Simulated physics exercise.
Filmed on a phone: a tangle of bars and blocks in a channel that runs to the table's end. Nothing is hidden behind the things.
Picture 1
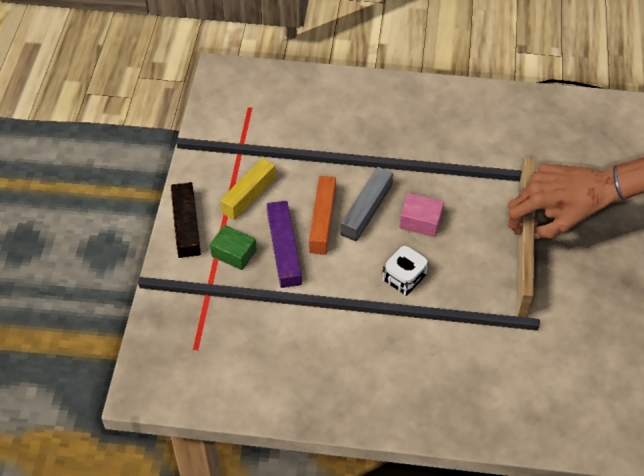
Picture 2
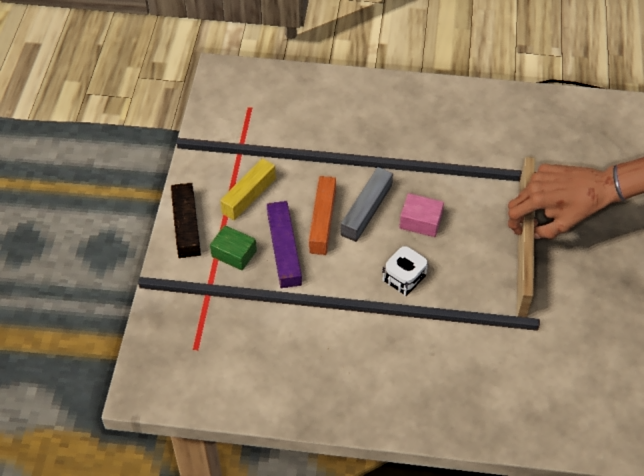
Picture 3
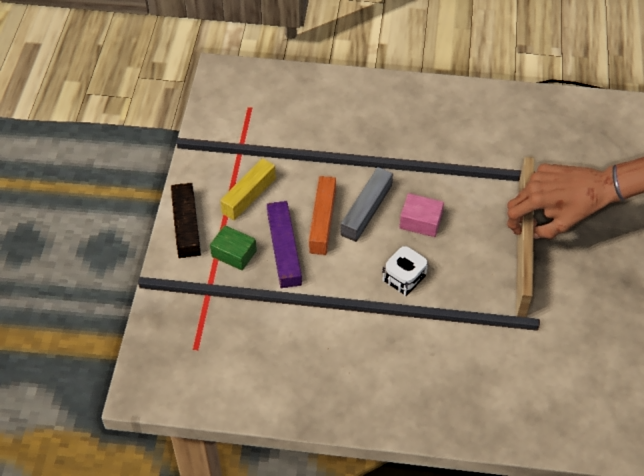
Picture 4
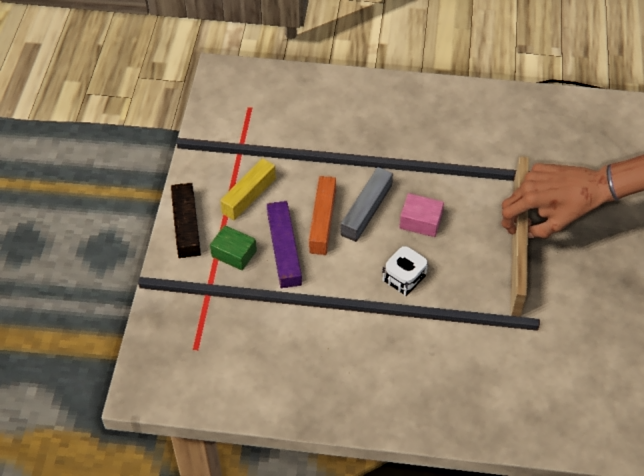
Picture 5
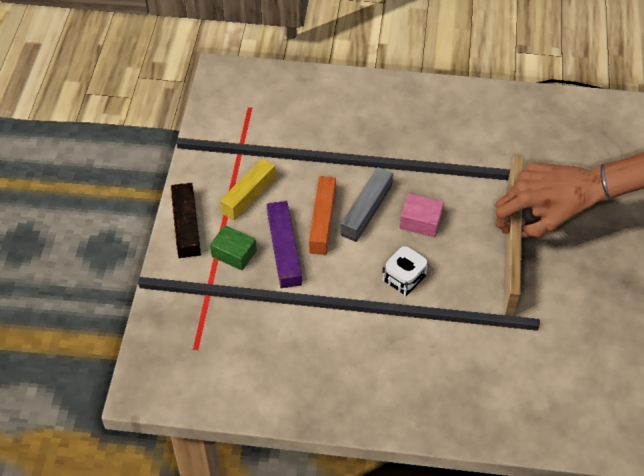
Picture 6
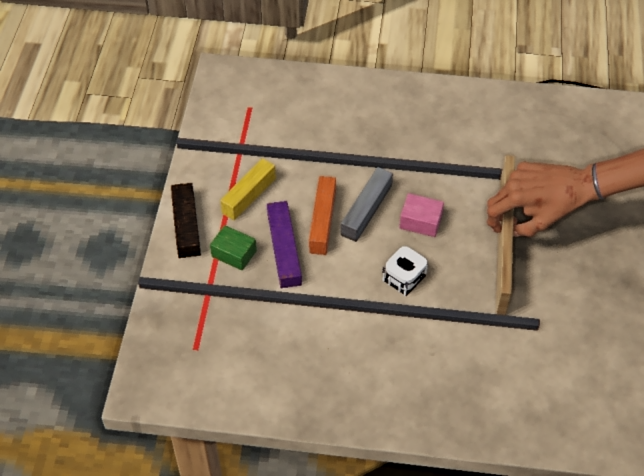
A hand slides a wooden board slightly left while the colourful bars and blocks stay still.
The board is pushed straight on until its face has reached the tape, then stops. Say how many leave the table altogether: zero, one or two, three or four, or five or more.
The number that fall off is three or four.
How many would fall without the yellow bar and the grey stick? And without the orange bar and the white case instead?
Fallen: 2, and 1 in the other try.
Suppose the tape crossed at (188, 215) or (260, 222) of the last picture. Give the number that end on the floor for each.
In that order 6 and 1.
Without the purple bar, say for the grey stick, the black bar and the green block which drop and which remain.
The grey stick is kept; the black bar drops off; the green block is kept.
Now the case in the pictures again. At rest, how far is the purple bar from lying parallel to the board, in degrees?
Near 35 degrees.
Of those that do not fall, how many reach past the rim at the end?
Overhanging: 3.
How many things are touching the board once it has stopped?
2 of them.
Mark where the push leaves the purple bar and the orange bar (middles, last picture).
First (156, 240), then (164, 213).
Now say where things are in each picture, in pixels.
Black bar (186, 220); green block (233, 247); yellow bar (249, 189); board (526, 236); tape (225, 219), in the first frame.
Green block (233, 248); white case (405, 271), in the second frame.
Yellow bar (249, 189); orange bar (323, 215), in the third frame.
Black bar (186, 220); pink block (422, 215), in the fourth frame.
Green block (233, 248); grey stick (367, 204), in the fifth frame.
Black bar (186, 220); green block (233, 248); yellow bar (249, 189); board (506, 234); tape (225, 219), in the sixth frame.
Early on, none off yet; black bar at rest near (186, 220); green block at rest near (233, 248); yellow bar at rest near (249, 189).
Finally, the number that fall off is three or four; lost, yellow bar, green block and black bar.
